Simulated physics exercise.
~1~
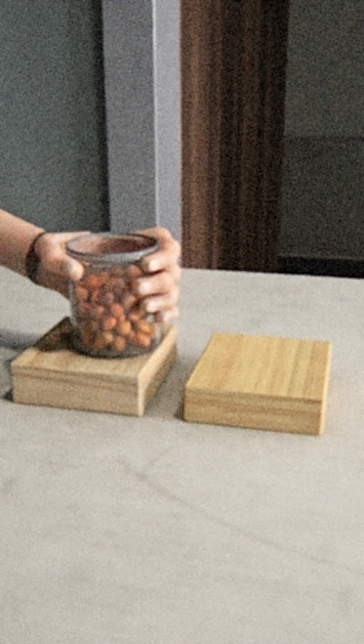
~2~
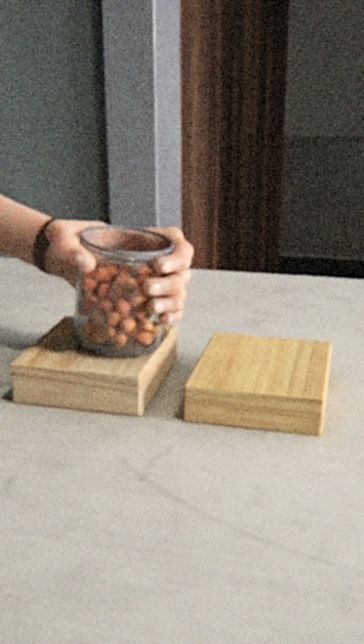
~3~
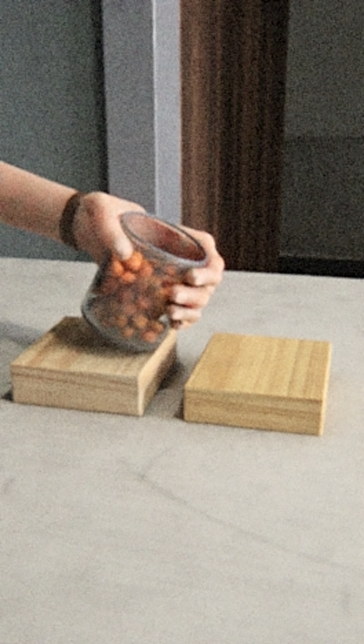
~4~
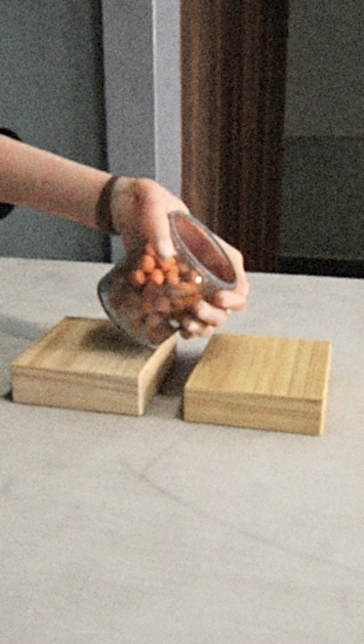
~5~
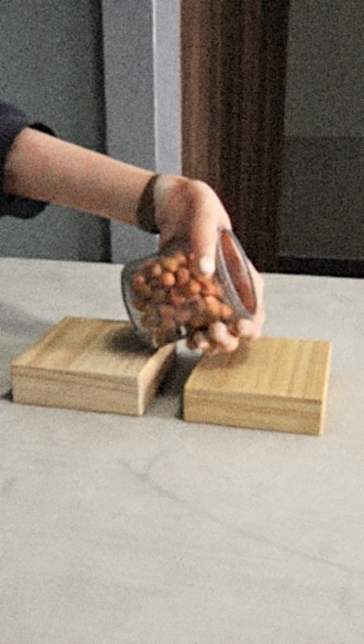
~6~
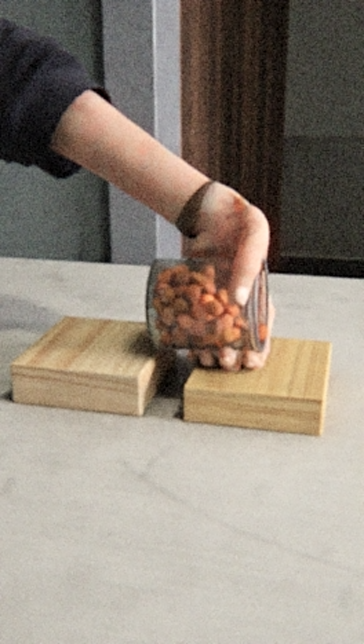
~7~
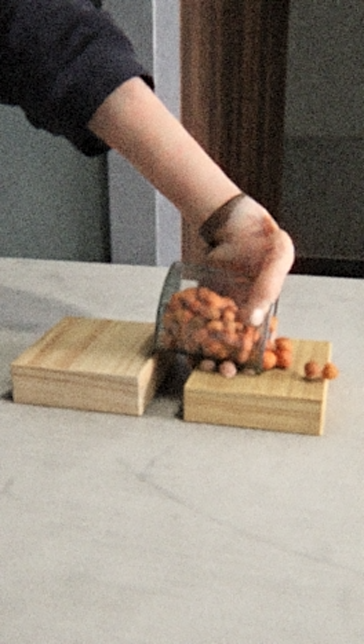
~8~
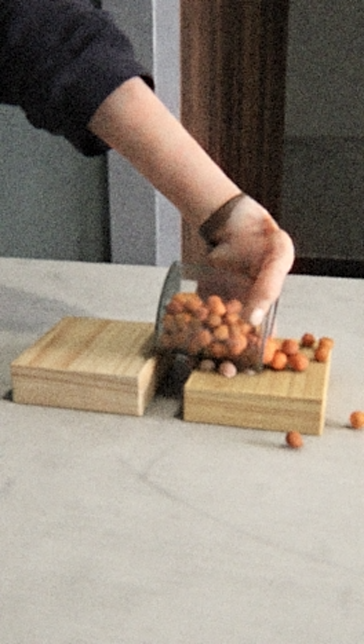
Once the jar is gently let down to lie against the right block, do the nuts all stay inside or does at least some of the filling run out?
At least some of the filling runs out. The jar lies on its side with its mouth over the right block, and round nuts roll out onto the block and the table.
